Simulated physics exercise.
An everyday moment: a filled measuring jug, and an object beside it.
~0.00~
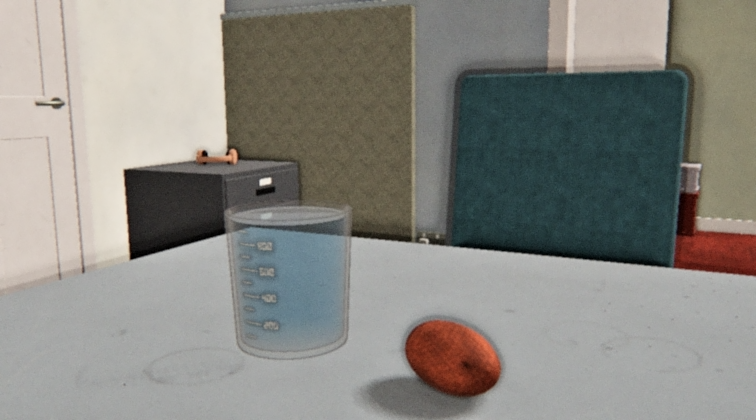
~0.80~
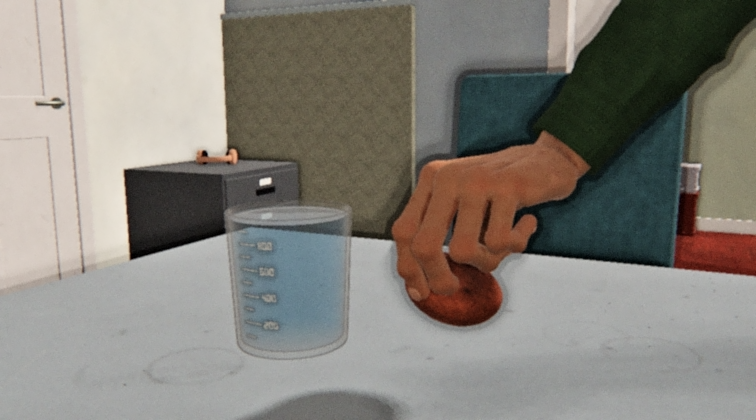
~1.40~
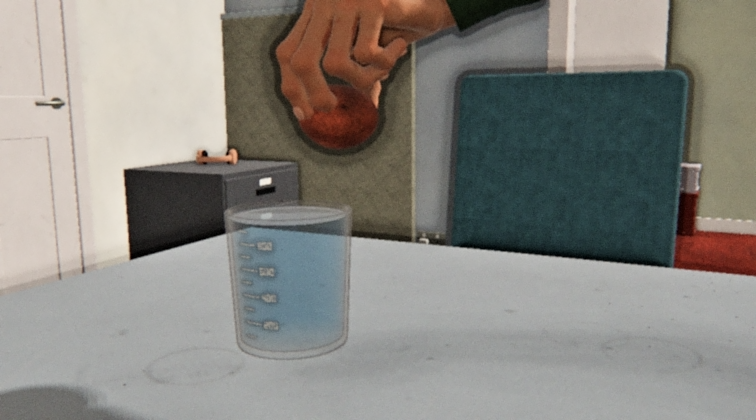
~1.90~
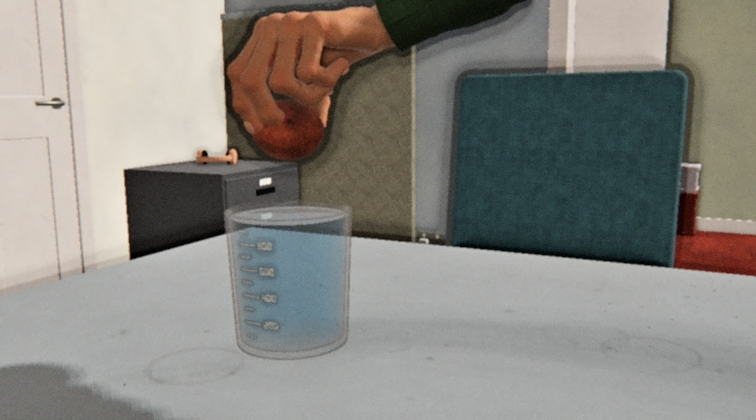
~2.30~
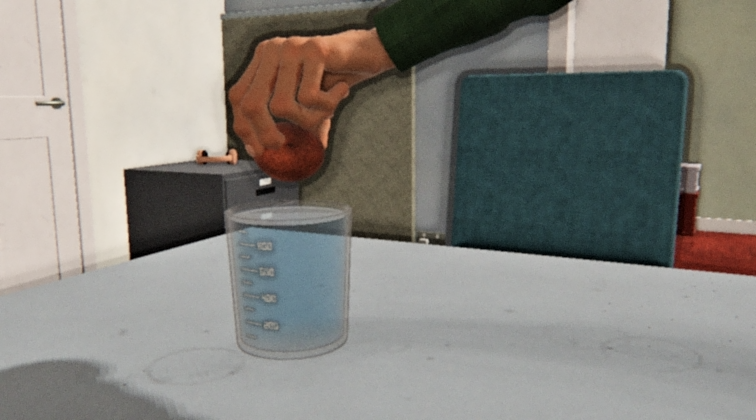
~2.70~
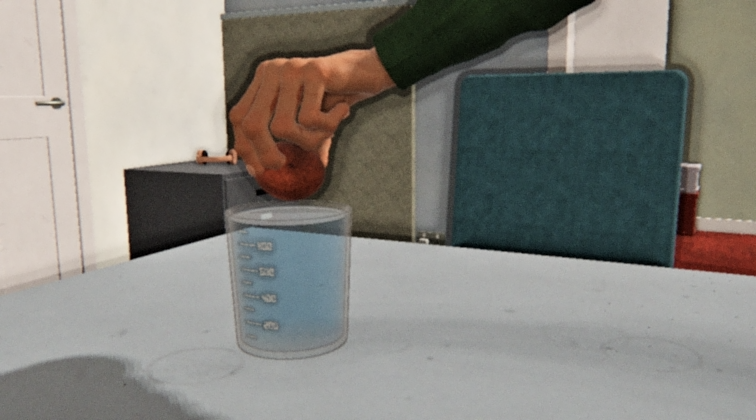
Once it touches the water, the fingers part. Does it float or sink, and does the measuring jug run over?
The thing goes to the bottom; the measuring jug overflows.
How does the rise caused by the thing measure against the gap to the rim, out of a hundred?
Near 240 in a hundred.
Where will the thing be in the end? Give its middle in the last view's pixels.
Close to (292, 305).
After 3.0 s, the potato enters the water; the measuring jug is full to the brim.
After 3.4 s, the potato goes on down; the measuring jug is full to the brim; some has gone over the rim.
After 5.0 s, the potato lies on the bottom; the measuring jug is full to the brim; some has gone over the rim.
